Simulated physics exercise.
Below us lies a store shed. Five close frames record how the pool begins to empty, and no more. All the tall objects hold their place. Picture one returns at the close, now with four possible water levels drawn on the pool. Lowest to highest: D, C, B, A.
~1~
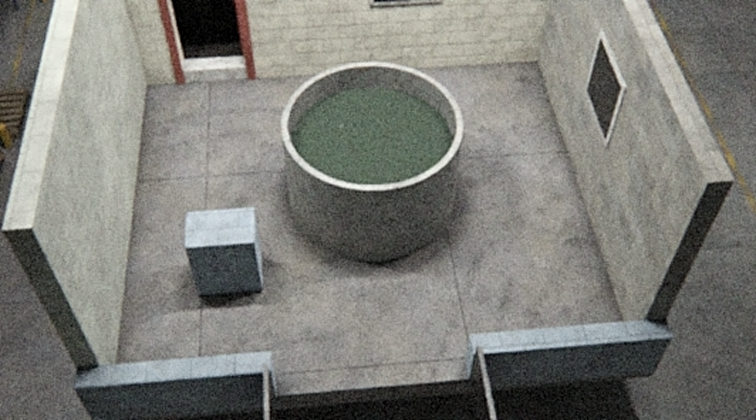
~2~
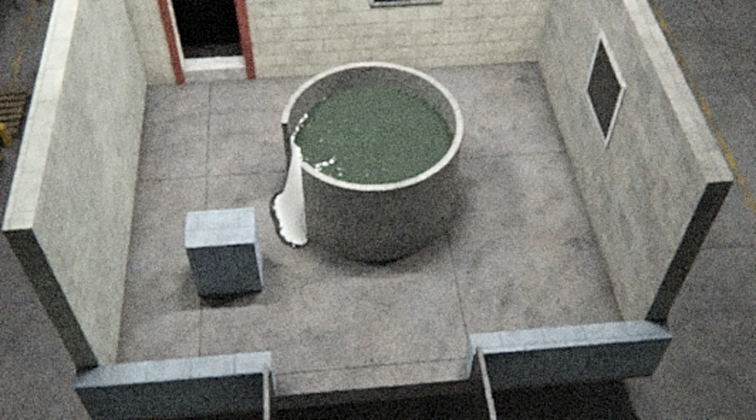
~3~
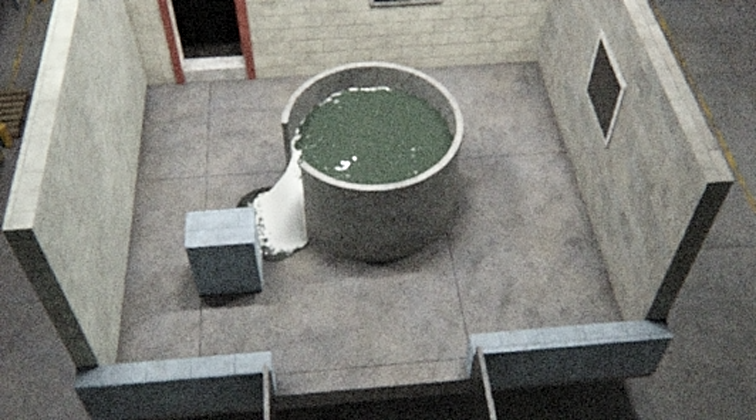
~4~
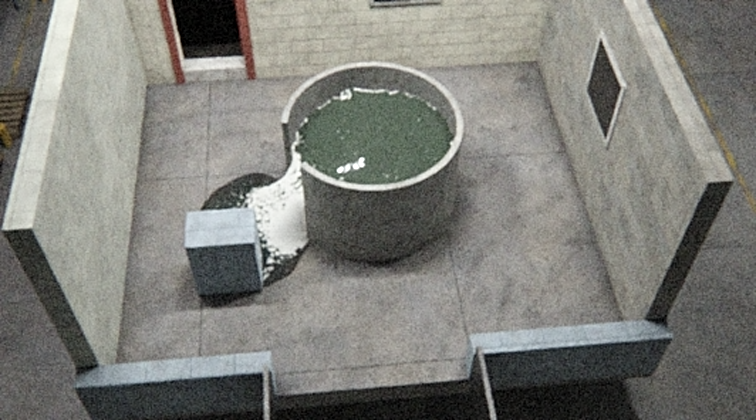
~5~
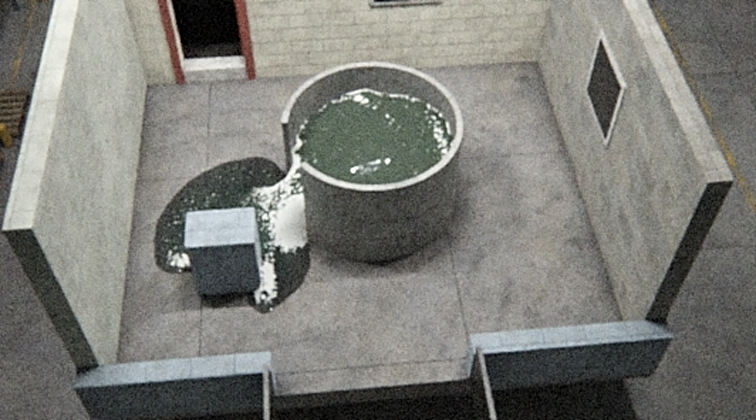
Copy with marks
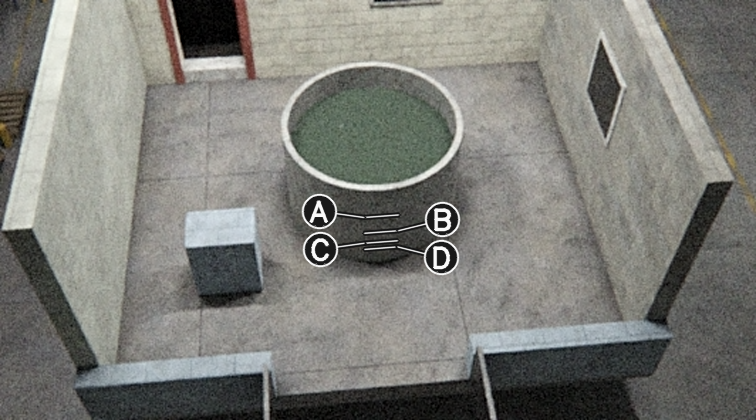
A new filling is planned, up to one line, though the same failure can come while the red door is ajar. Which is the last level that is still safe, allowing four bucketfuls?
A is the one.
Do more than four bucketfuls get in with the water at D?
No.
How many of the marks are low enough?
All of them.
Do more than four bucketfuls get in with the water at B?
No, not at all.
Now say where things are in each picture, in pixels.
Water in the pool at rest, its middle at (372, 143); foot of the red doorway at (217, 80); open gate at (371, 340).
Water covers 1 % of the ground and shows as far out as (297, 242).
Water covers 3 % of the ground and shows as far out as (268, 252).
Water covers 6 % of the ground and shows as far out as (283, 262).
Water covers 11 % of the ground and shows as far out as (163, 260).
On the marked copy, A at (381, 216); B at (381, 232); C at (381, 242); D at (381, 248); from the bottom up D, C, B, A.
For mark A, a bucket or two gets in.
For mark B, nothing gets over.
For mark C, nothing gets over.
For mark D, nothing gets over.
